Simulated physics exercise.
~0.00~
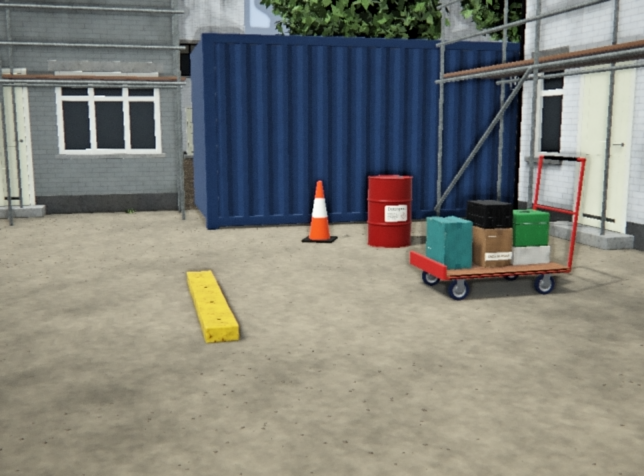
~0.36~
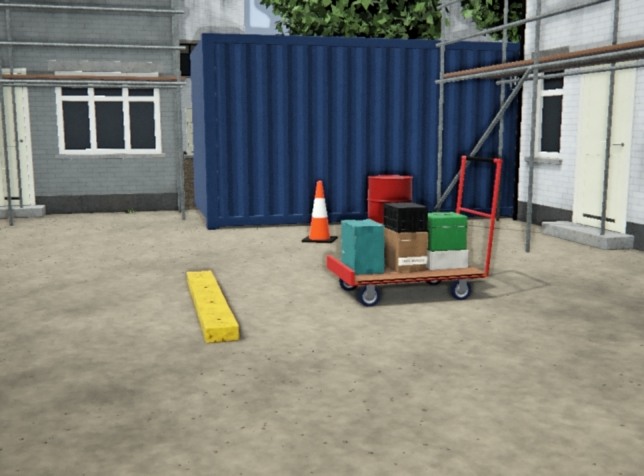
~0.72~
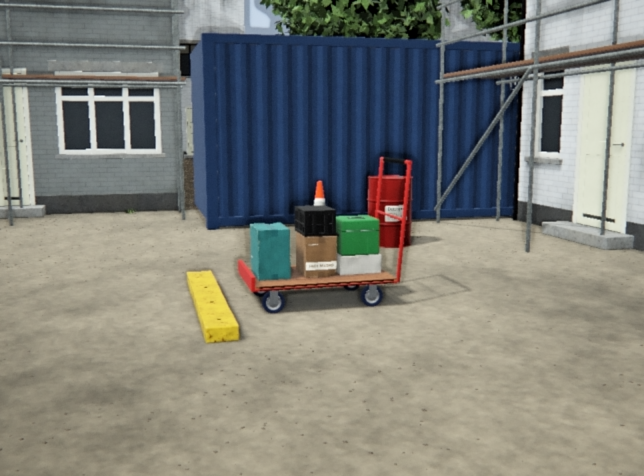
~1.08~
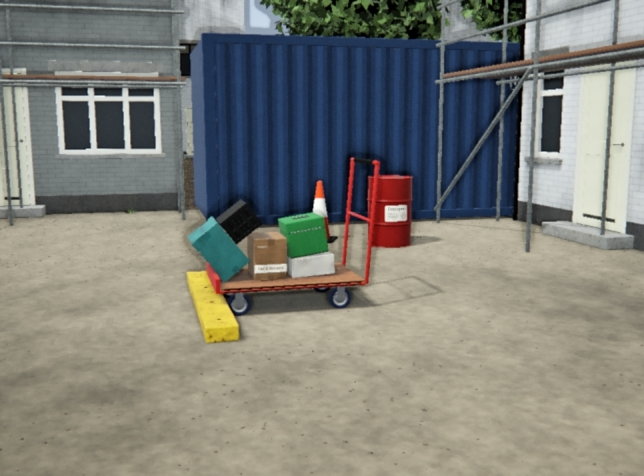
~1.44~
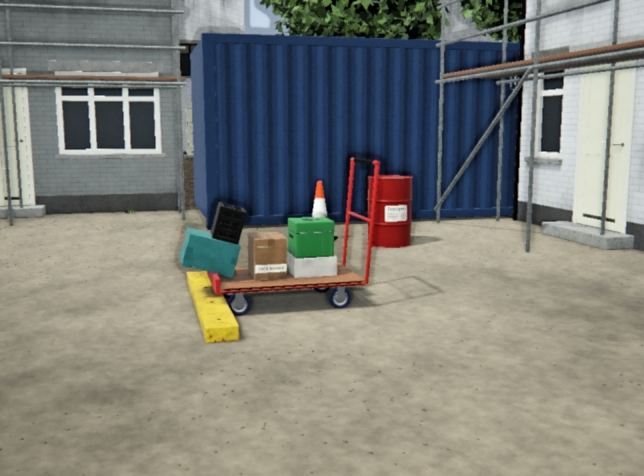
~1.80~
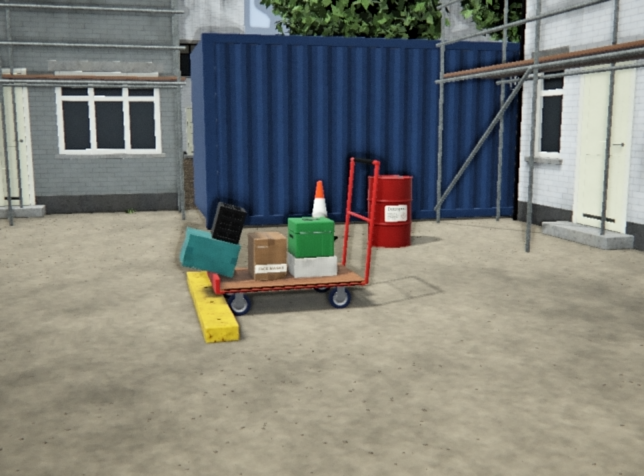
A red flatbed trolley loaded with boxes rolled left across a yard and stopped abruptly at a yellow kerb, sending the teal and black boxes tipping forward; the teal one ended on its side over the front edge, the others still aboard.
